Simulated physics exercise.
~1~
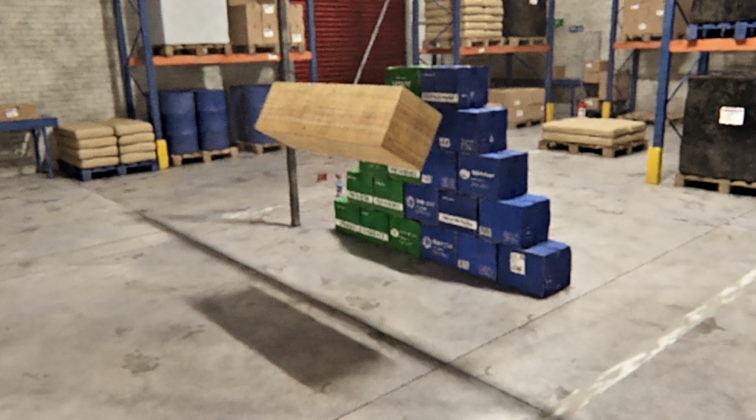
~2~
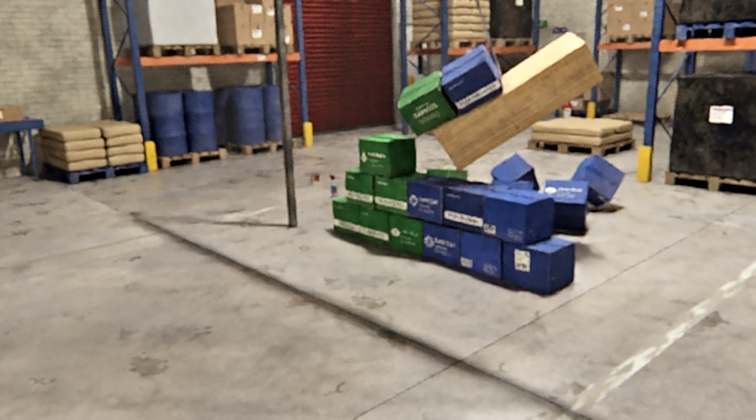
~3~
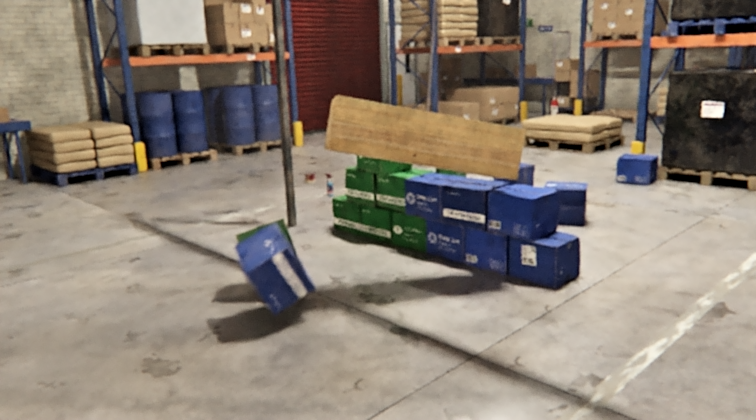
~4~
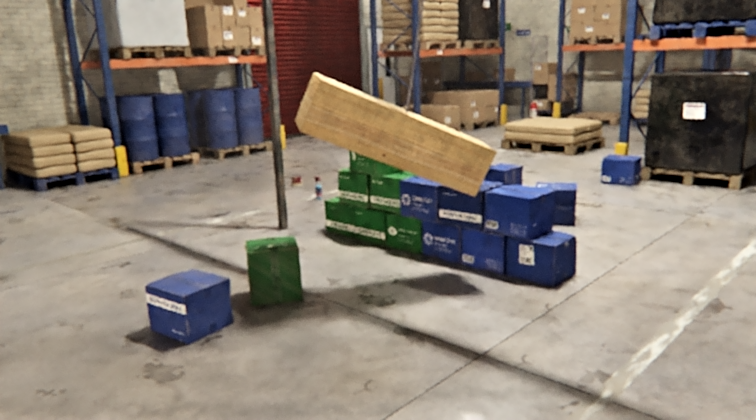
A hanging timber beam swung into a stepped wall of blue and green cartons, knocking several off and lifting the top two, which tumbled onto the floor in front as it swung back, leaving the lower rows mostly standing beneath the still tilted beam.
